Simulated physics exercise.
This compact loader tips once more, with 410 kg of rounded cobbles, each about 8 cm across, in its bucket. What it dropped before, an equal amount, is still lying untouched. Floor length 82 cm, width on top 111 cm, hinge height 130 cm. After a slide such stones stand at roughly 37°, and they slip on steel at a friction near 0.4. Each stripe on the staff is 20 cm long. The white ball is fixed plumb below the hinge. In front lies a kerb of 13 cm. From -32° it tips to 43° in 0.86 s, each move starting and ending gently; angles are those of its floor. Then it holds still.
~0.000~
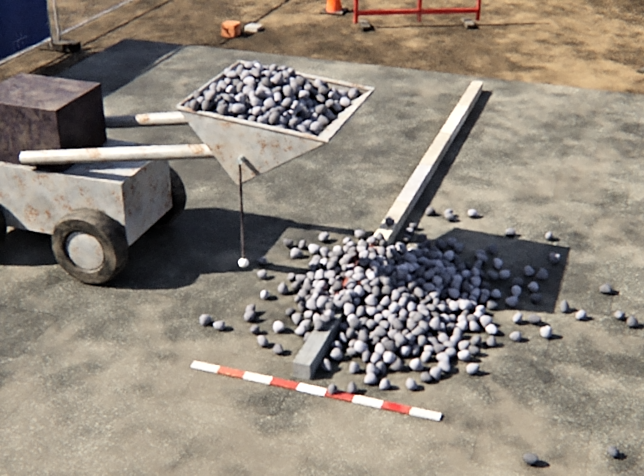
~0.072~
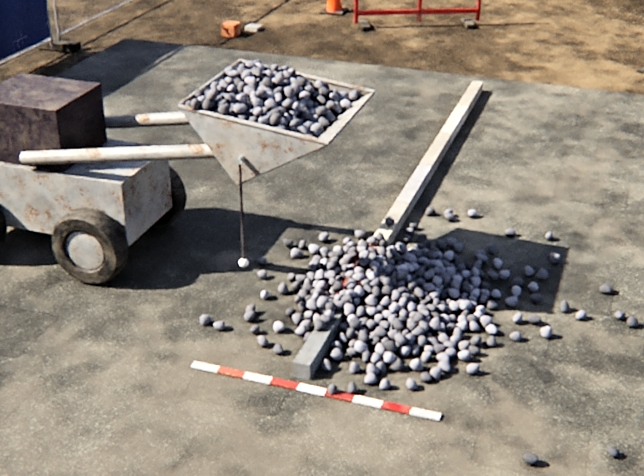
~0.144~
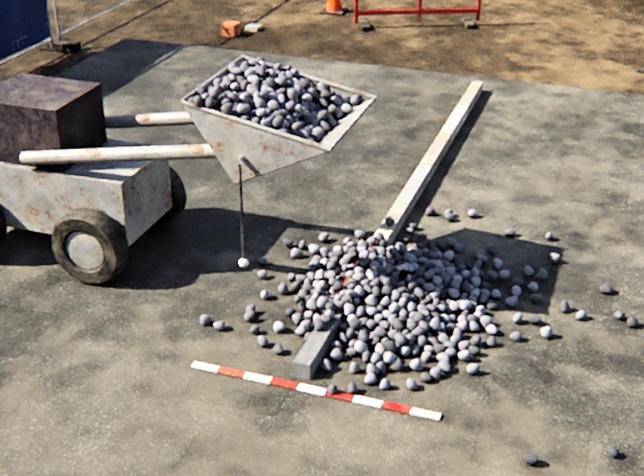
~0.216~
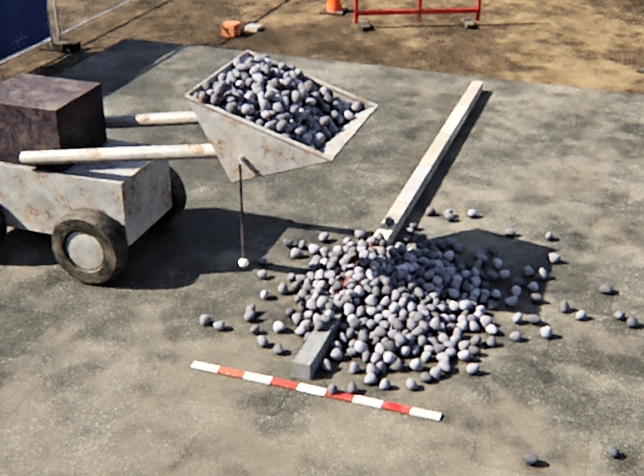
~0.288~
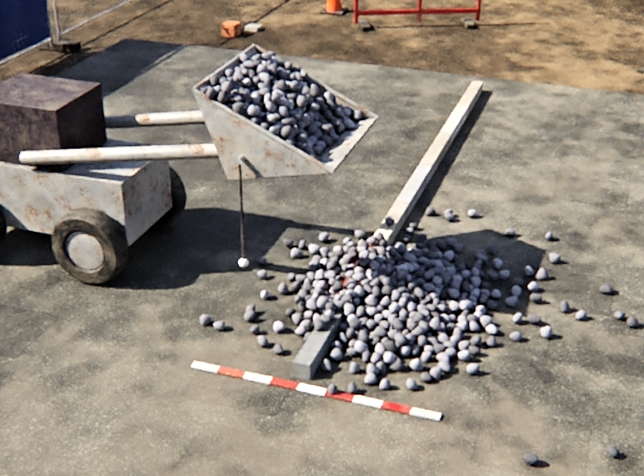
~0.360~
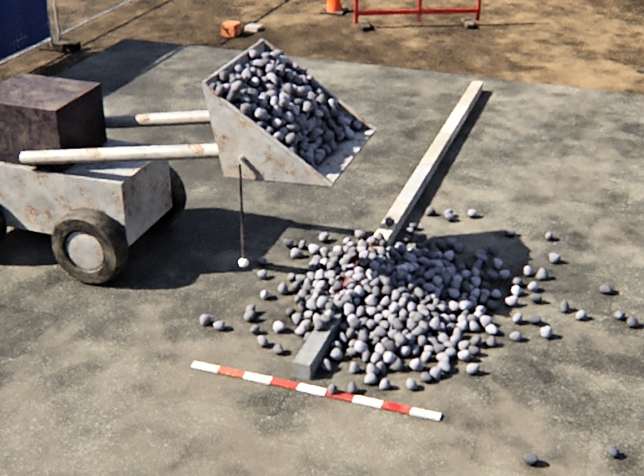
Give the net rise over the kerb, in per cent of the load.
Roughly 68 per cent of a load more.
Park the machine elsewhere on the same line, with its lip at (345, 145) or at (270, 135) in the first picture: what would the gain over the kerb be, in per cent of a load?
Near 85 per cent from the first place, 10 from the second.
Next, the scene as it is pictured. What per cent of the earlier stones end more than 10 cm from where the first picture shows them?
About 25 per cent.
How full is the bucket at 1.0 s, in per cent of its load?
Roughly 50 per cent is still inside.
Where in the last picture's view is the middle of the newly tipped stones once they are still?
Around (379, 282).
After 0.6 s the floor is at 31°; in per cent of one load, 99 in the bucket, 22 on this side of the kerb, 79 over the kerb; the foremost stones are at (622, 354).
After 1.0 s the floor is at 43°; in per cent of one load, 48 in the bucket, 63 on this side of the kerb, 89 over the kerb; the foremost stones are at (622, 354).
After 1.3 s the floor is at 43°; in per cent of one load, 6 in the bucket, 62 on this side of the kerb, 132 over the kerb; the foremost stones are at (622, 354).
After 3.9 s the floor is at 43°; in per cent of one load, 0 in the bucket, 53 on this side of the kerb, 147 over the kerb; the foremost stones are at (628, 332). Net gain over the kerb, 68.
